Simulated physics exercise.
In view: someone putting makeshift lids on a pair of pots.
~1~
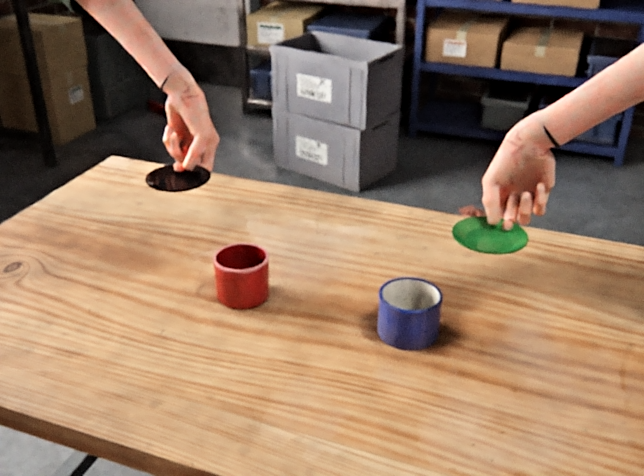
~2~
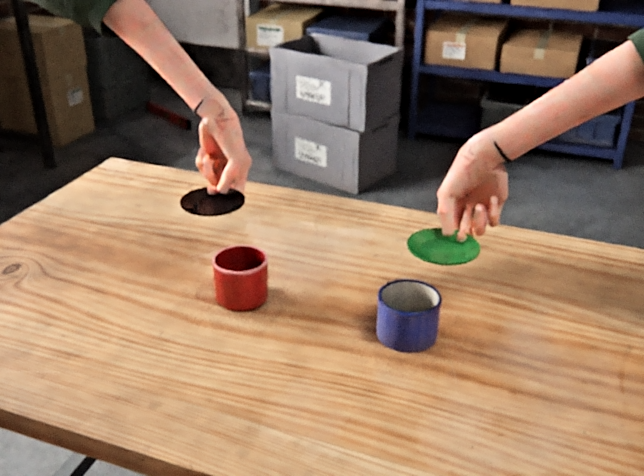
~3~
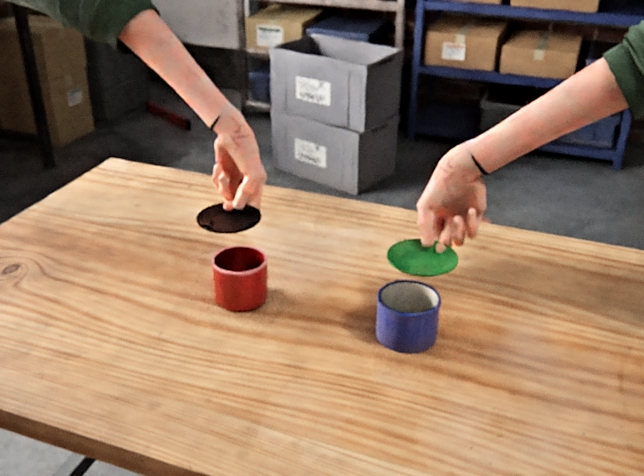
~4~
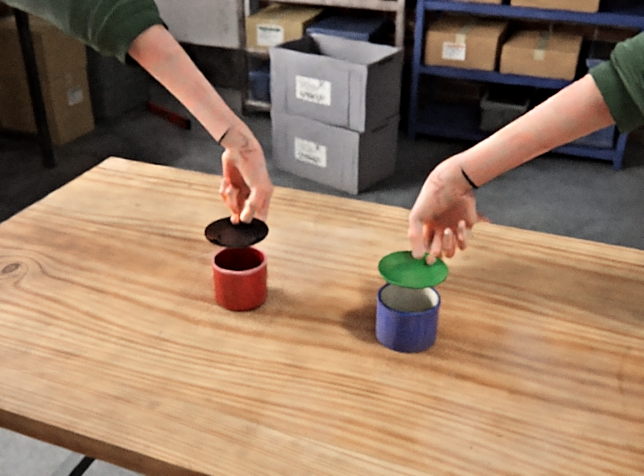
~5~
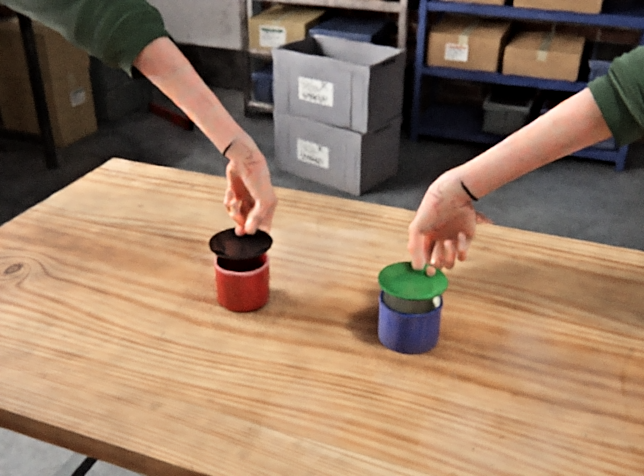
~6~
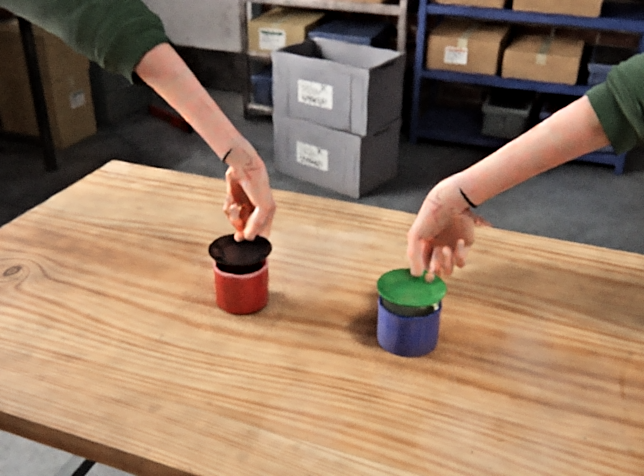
Two hands lower flat round discs, a black one on the left and a green one on the right, over two small open pots on a pale wooden table, seen from slightly above in a storage room. The left pot is red and the right one blue, with grey bins and shelved boxes behind. Both discs move inward and down onto the pots, fingers still holding them, while the view stays nearly still.
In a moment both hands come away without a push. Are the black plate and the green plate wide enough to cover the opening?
As it turns out, the black plate covers the opening; the green plate covers the opening.
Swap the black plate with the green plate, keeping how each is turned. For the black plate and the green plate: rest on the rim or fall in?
The black plate rests on the rim; the green plate sits on the rim.
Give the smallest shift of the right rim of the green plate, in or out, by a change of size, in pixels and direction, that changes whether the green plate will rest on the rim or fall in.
Roughly 8 pixels left.
Then, 0.10 s after the last picture, black plate moving near (241, 258); green plate moving near (411, 296).
Then, 0.22 s after the last picture, black plate sitting on the rim near (241, 258); green plate sitting on the rim near (411, 296).
At rest, the black plate works as a lid, near (241, 258); the green plate works as a lid, near (411, 296).
